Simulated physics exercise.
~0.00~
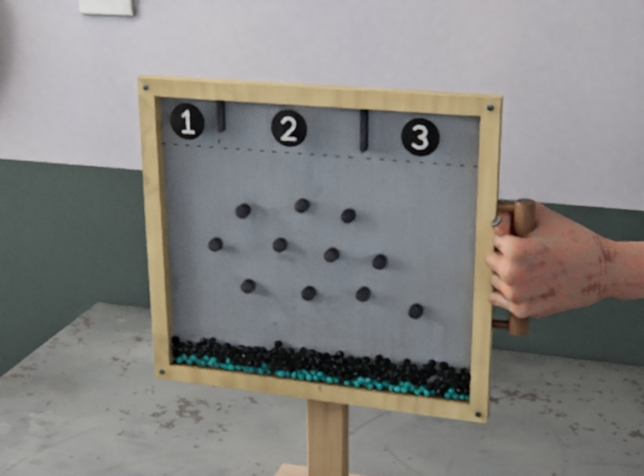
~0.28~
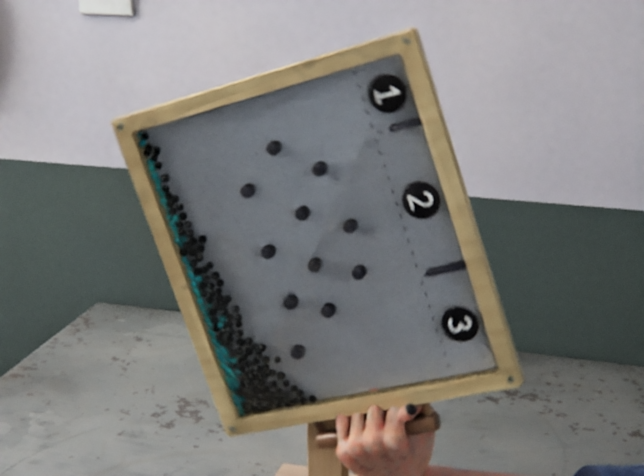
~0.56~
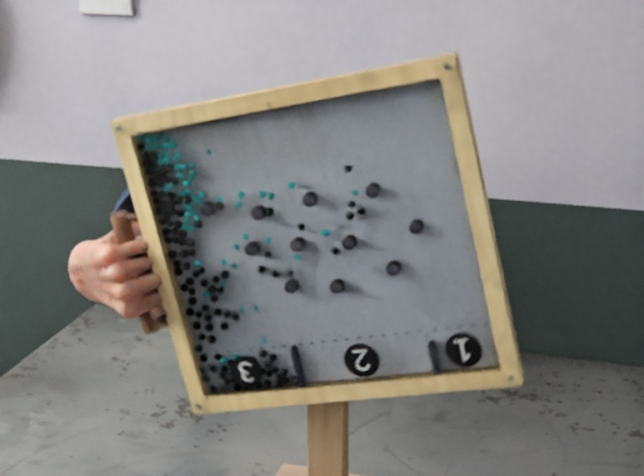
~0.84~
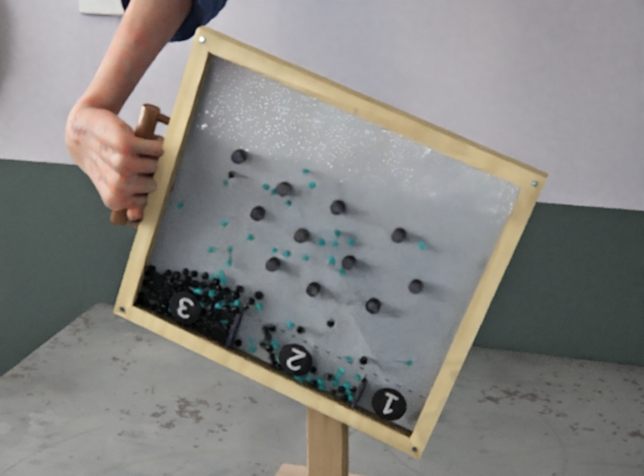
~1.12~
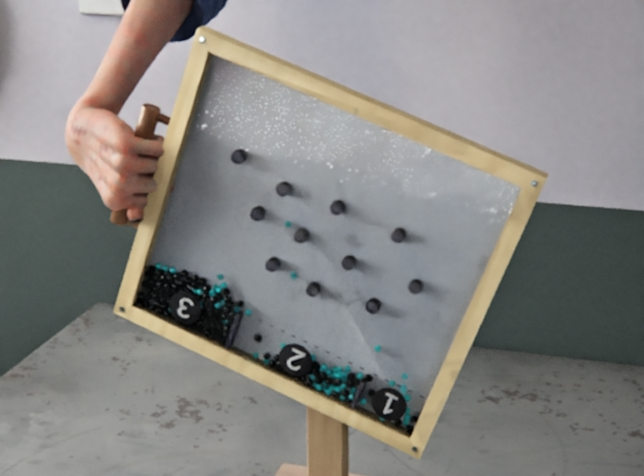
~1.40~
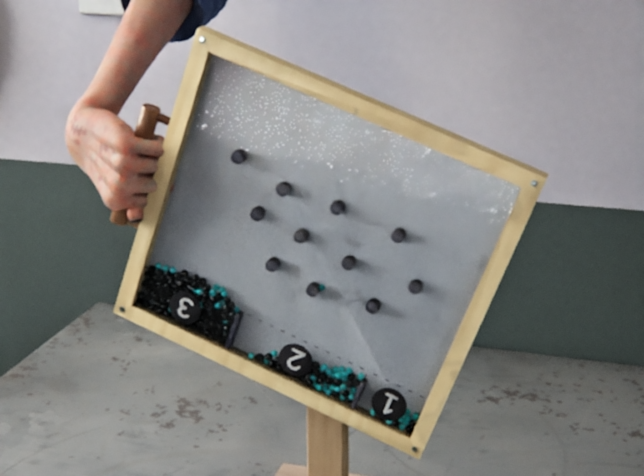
On a stone tabletop, a hand turning a framed peg board clockwise, black and turquoise beads tumbling and settling mostly in pocket three.
